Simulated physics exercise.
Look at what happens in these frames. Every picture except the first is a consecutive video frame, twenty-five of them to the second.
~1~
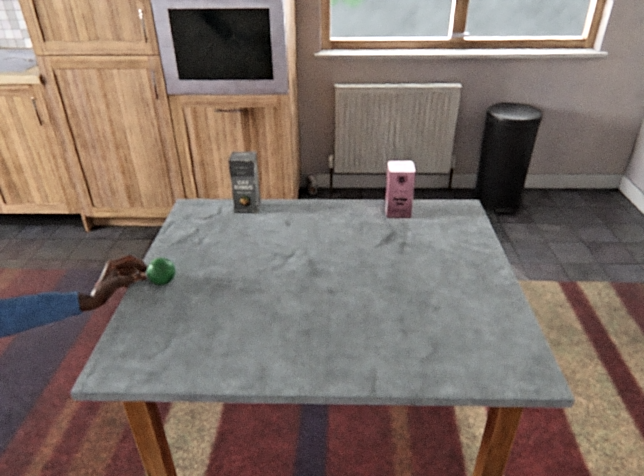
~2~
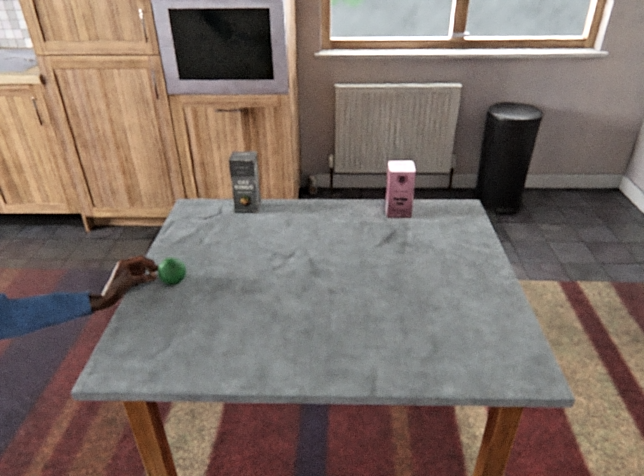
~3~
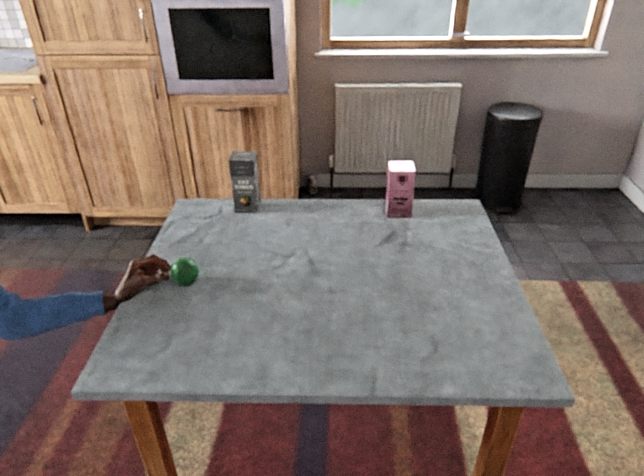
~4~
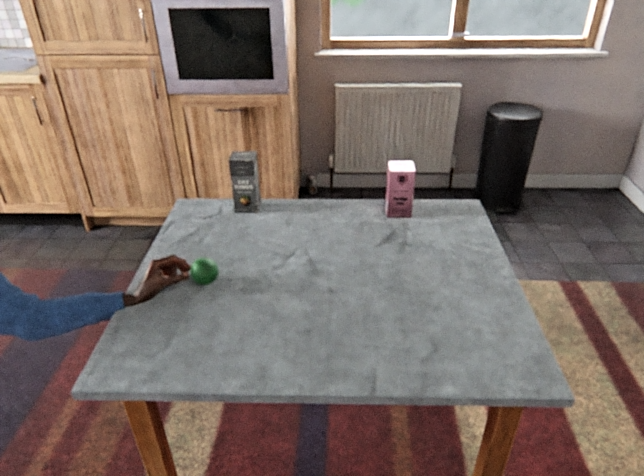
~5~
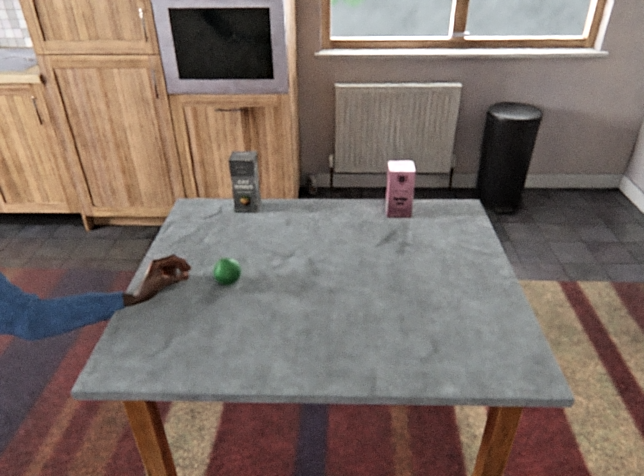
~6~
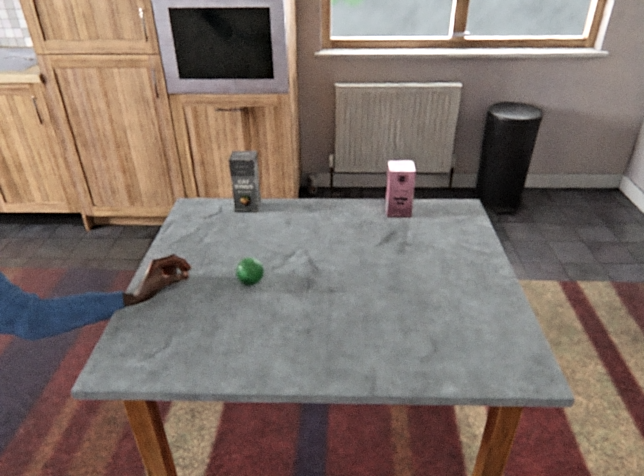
At first, a hand reaching in from the left holds a green ball at the left side of a gray table, with two small boxes standing near the back edge. The hand pushes the ball rightward, then lets go, and the ball moves a short way further right while the hand stays behind.
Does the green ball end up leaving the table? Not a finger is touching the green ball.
Yes, the table loses it.
Then, 0.30 s later than the last frame, green ball moved well along near (413, 273).
Then, 0.60 s later than the last frame, green ball now off the table.
Then, 0.90 s later than the last frame, things are still on the move.
When it is over, off the table, green ball.
